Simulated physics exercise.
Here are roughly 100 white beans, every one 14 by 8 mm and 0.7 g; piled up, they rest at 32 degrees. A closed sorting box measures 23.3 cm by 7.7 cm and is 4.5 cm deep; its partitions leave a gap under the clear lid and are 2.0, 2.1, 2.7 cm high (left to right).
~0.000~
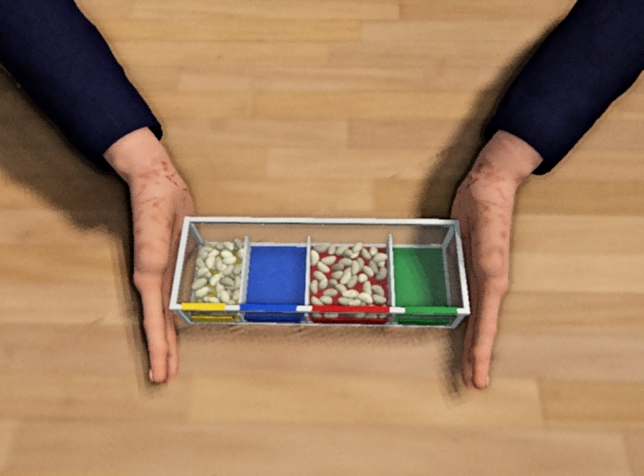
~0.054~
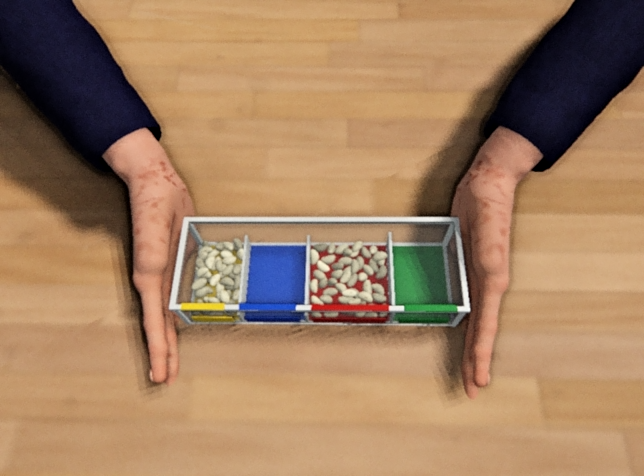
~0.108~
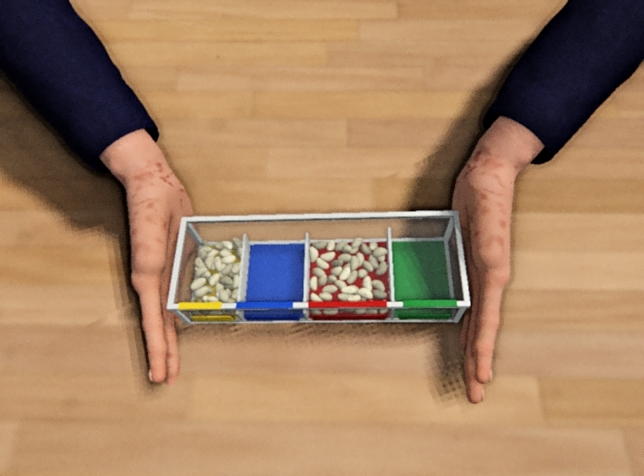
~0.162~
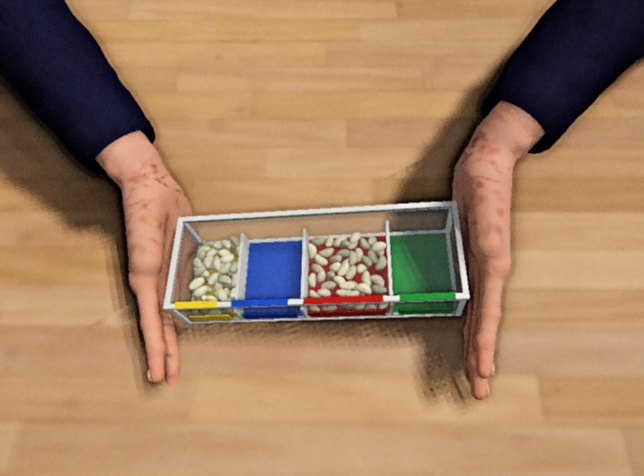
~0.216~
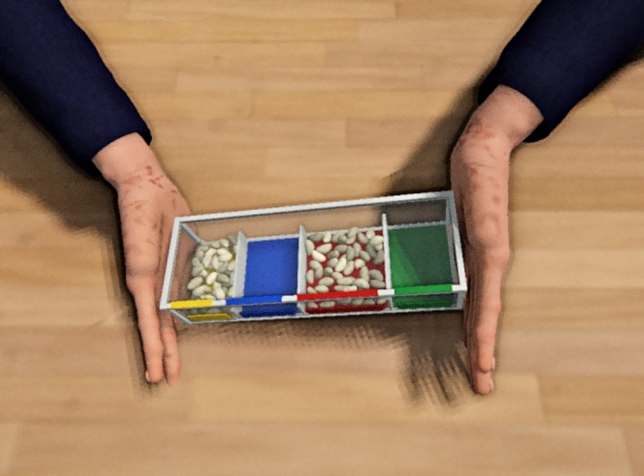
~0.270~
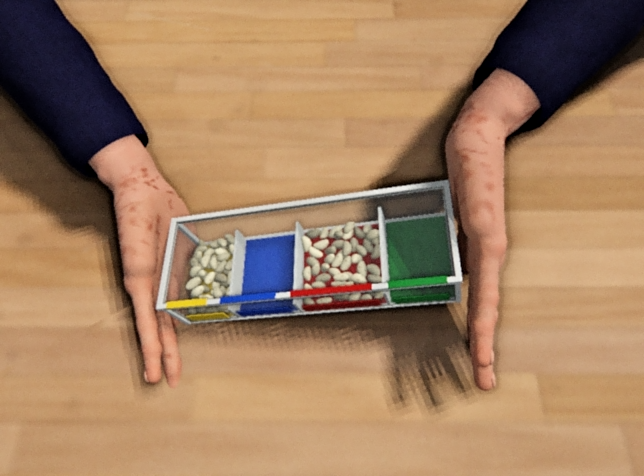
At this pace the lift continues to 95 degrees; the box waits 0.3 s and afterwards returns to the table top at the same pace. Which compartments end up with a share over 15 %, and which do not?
Red compartment: Does not qualify. Blue compartment: Does not qualify. Green compartment: Does not qualify. Yellow compartment: Qualifies.
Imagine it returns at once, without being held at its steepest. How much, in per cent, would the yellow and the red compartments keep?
Result - yellow: 95 %, red: 5 %.
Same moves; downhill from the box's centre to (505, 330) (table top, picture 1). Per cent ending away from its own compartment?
Something like 80 in a hundred.
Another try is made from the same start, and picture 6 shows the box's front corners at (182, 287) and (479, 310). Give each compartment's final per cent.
Red = 20 %; blue = 0 %; green = 80 %; yellow = 0 %.
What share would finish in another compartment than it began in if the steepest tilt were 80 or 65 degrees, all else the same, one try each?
First try: Around 30 %; second try: Around 0 %.
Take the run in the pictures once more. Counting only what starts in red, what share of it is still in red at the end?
Some 10 percent.
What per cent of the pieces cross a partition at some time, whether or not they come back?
Around 45 in a hundred.
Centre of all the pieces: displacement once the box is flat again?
I'd put the distance at roughly 6.0 cm.
After 1.64 s, tilt 95 degrees; red 5 %, blue 20 %, yellow 75 %.
After 2.56 s, tilt 48 degrees; red 5 %, yellow 95 %.
After 3.47 s, tilt 0 degrees; red 5 %, yellow 95 %.
By 3.8 s all is still; red 5 %, blue 0 %, green 0 %, yellow 95 %.
